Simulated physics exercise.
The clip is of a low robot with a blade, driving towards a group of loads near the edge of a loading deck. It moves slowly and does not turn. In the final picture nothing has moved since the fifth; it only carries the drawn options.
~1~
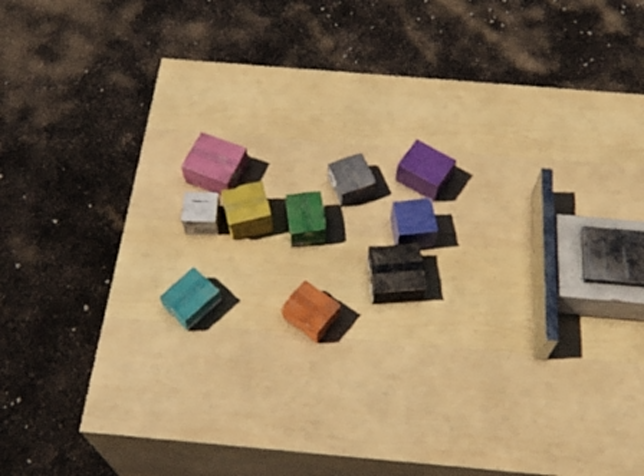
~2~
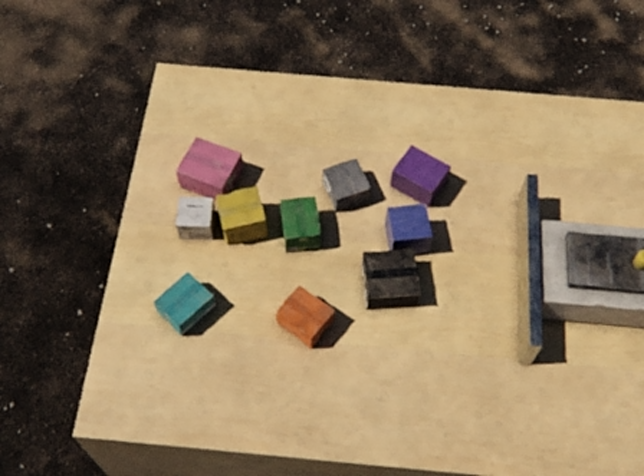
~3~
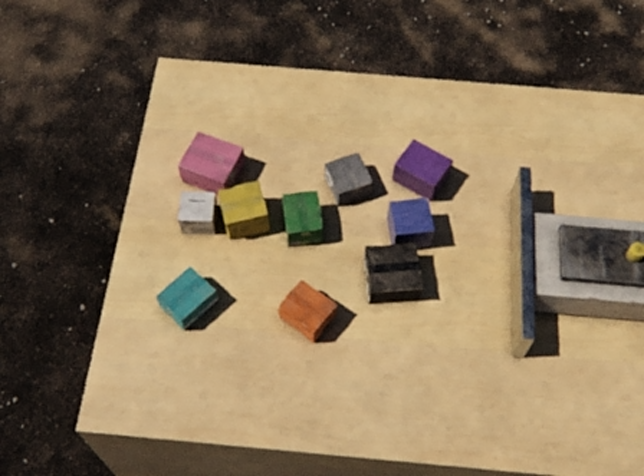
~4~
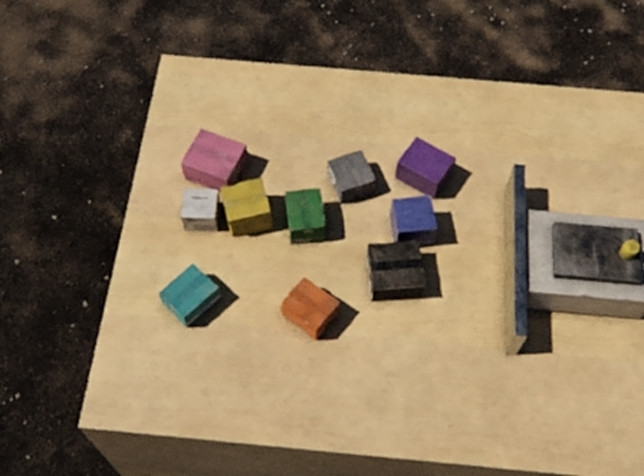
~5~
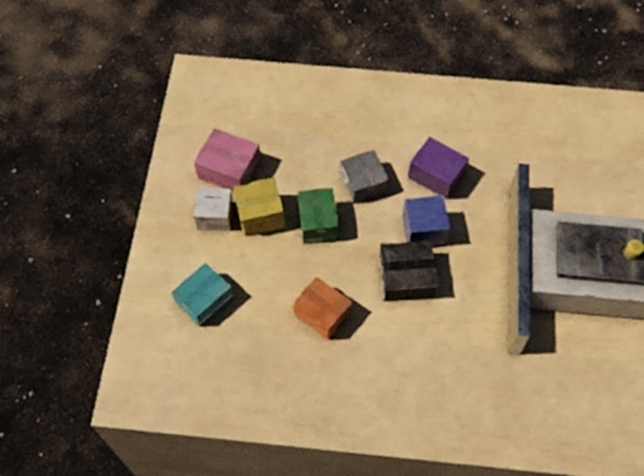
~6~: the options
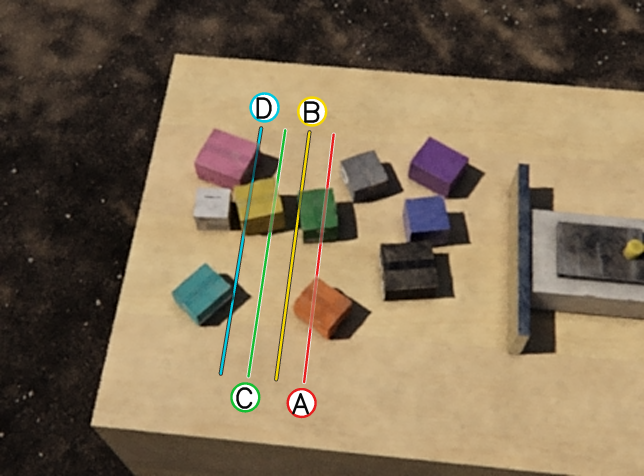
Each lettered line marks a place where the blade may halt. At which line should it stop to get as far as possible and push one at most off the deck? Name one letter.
D.
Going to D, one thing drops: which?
It is the white box.
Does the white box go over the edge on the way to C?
Yes.
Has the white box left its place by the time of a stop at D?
Yes.
On the marked copy, A at (320, 249); B at (294, 247); C at (268, 245); D at (242, 242).
Taking D. A third of the way, robot (490, 242); purple crate (405, 156); black box (385, 268).
Two thirds of the way, robot (389, 233); white box (186, 206); yellow box (223, 203).
When it is over, robot (311, 226); white box over the edge; yellow box (151, 197); one fallen.
As for the rest, A is within the limit but short; B is within the limit but short; C is within the limit but short.
